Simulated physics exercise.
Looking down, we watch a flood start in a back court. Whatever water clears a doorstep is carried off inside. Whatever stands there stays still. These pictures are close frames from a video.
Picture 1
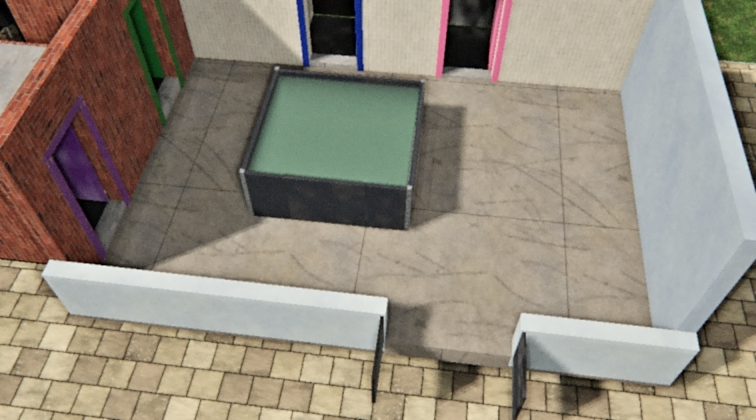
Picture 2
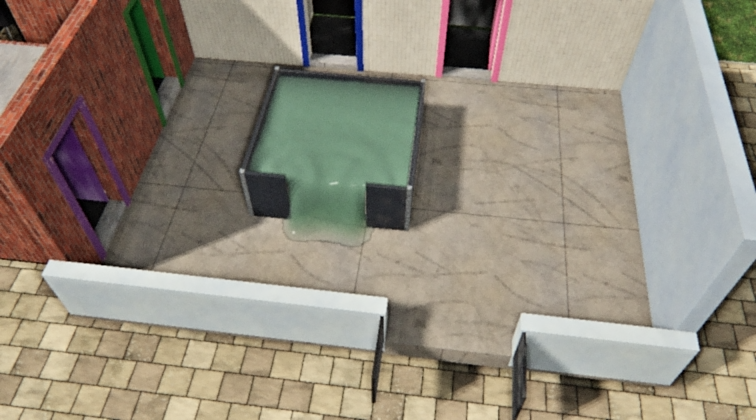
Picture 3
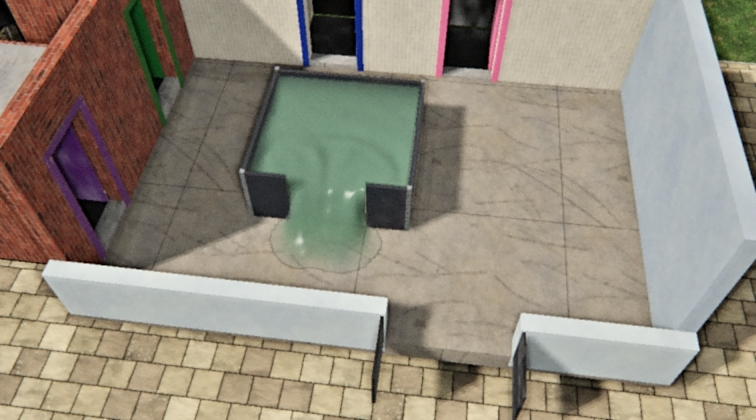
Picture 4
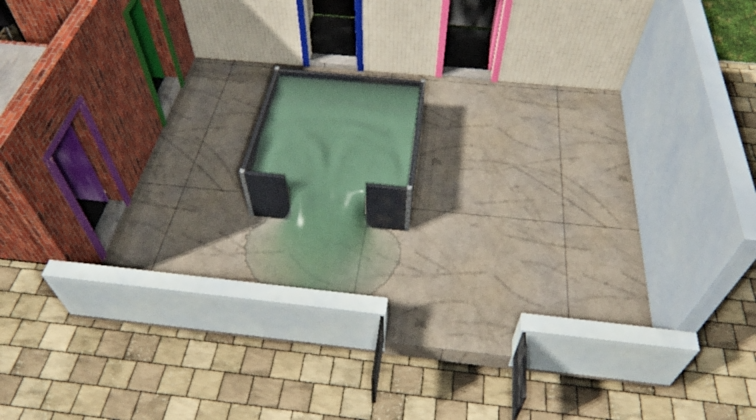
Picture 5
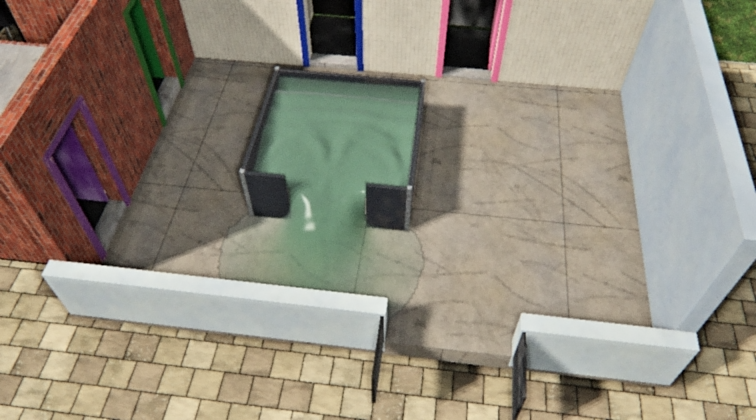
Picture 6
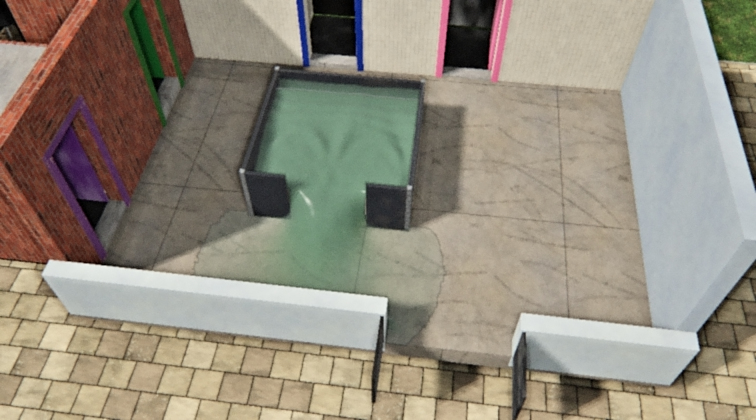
The clip shows a walled court seen from above, with a dark-sided tank of still greenish water; a gap opens in its near side, and water pours out and spreads across the paving toward the low white wall.
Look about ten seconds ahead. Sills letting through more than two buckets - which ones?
Sill by sill: Blue door: Not more than two; purple door: More than two; green door: Not more than two; pink door: More than two.
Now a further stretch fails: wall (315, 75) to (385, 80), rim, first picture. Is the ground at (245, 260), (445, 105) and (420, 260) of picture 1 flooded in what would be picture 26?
Log: Point 1 unreached; point 2 inundated; point 3 unreached.
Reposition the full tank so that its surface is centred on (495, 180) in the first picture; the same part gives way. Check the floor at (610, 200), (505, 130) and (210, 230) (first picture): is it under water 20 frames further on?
Going through them in that order: Waterlogged, still bare and still bare.
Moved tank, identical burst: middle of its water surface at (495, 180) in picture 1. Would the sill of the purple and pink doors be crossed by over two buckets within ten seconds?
Briefly, the purple door stays within the limit and the pink door stays within the limit.
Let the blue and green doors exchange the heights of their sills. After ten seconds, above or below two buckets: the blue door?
Note: Blue door remains short of it.
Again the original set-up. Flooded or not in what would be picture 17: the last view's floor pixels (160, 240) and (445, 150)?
First spot soaked, second spot spared.
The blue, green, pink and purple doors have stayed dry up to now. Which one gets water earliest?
First comes the purple one.
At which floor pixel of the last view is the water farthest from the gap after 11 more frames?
I'd say at around (645, 354).
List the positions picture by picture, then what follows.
In the first frame, still water in the water tank at (338, 128).
In the second frame, the front is at (288, 229), out from the gap at (328, 208).
In the third frame, water pours out at (328, 209) and has run to (288, 259).
In the fourth frame, the front is at a hidden place, out from the gap at (328, 209).
In the fifth frame, water pours out at (328, 209) and has run to a hidden place.
In the sixth frame, the front is at a hidden place, out from the gap at (328, 209).
A moment on, water covers 20 % of the floor; the blue door not reached, the purple door not reached, the green door not reached, the pink door not reached.
Next, water covers 35 % of the floor; the blue door not reached, the purple door under two buckets in, the green door not reached, the pink door not reached.
Then, water covers 65 % of the floor; the blue door not reached, the purple door far over two buckets in, the green door wet at the sill, nothing in, the pink door not reached.
Later, water covers 90 % of the floor; the blue door wet at the sill, nothing in, the purple door far over two buckets in, the green door wet at the sill, nothing in, the pink door wet at the sill, nothing in.
In the end, water covers 100 % of the floor; the blue door wet at the sill, nothing in, the purple door far over two buckets in, the green door wet at the sill, nothing in, the pink door over two buckets in.
